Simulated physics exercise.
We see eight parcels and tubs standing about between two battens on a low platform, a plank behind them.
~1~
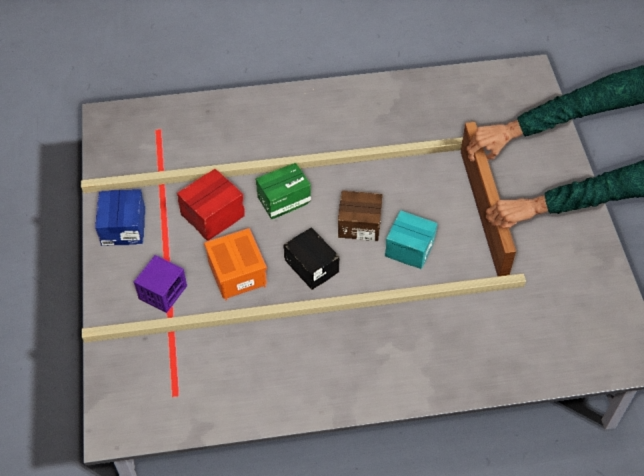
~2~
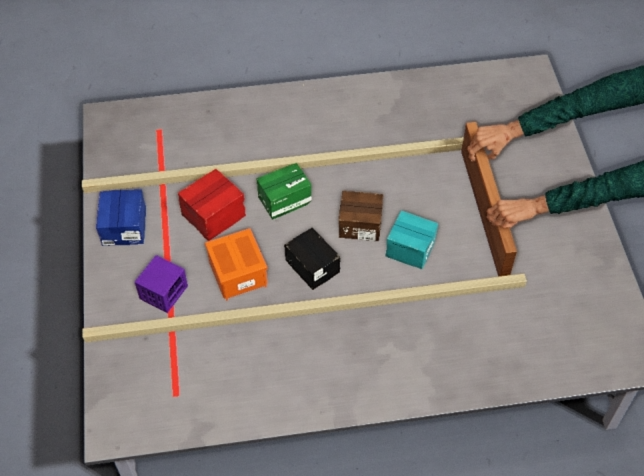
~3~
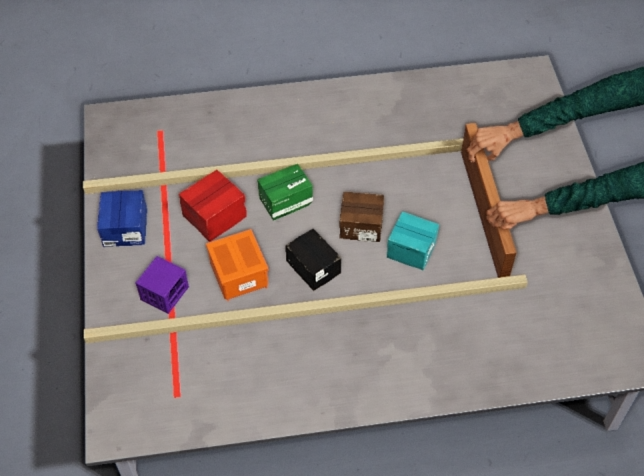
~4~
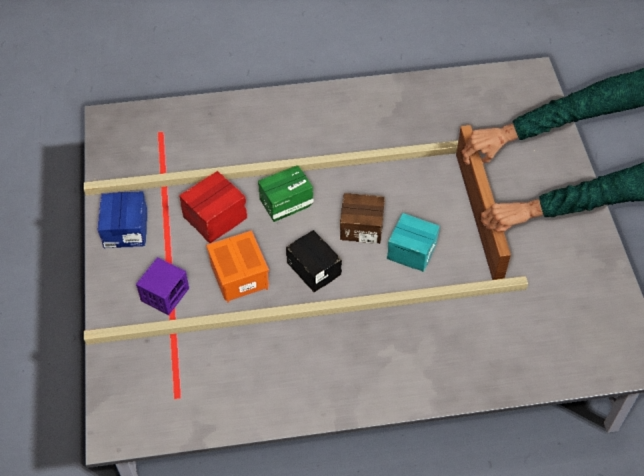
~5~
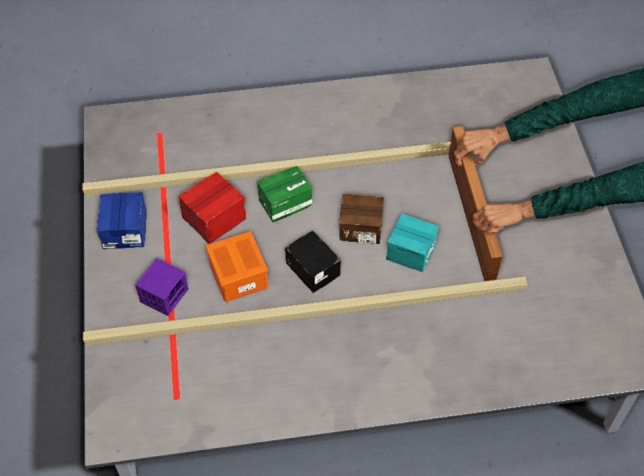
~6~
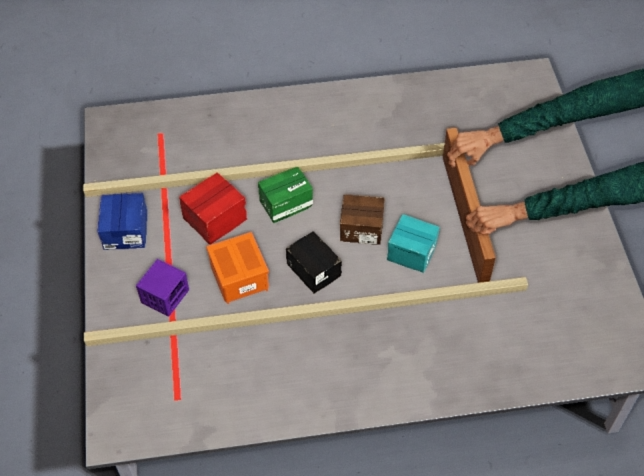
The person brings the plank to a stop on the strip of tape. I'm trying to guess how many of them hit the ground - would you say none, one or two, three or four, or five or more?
I would say three or four.
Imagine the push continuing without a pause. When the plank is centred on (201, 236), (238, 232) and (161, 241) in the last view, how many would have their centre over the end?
Counts per position: 2 / 0 / 3.
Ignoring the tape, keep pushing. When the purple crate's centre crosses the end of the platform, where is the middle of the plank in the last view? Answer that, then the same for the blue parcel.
The middle is at (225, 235) when it's the purple crate, and at (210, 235) when it's the blue parcel.
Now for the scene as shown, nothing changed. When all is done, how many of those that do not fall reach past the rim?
You'd get 1.
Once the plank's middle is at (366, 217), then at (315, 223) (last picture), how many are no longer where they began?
At first I count 3, and then 5.
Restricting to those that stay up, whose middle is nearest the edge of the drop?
The red box, it is.
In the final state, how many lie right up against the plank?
The answer is 3.
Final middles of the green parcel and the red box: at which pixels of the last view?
Look around (140, 204) for the first and around (93, 228) for the second.
A little later, none off yet; blue parcel at rest near (123, 221); purple crate at rest near (163, 288); red box at rest near (214, 208).
Next, none off yet; blue parcel at rest near (123, 221); purple crate shifted about its own width near (126, 296); red box shifted a little near (195, 213).
When it is over, the number that fall off is three or four; down, orange tote, purple crate and blue parcel.
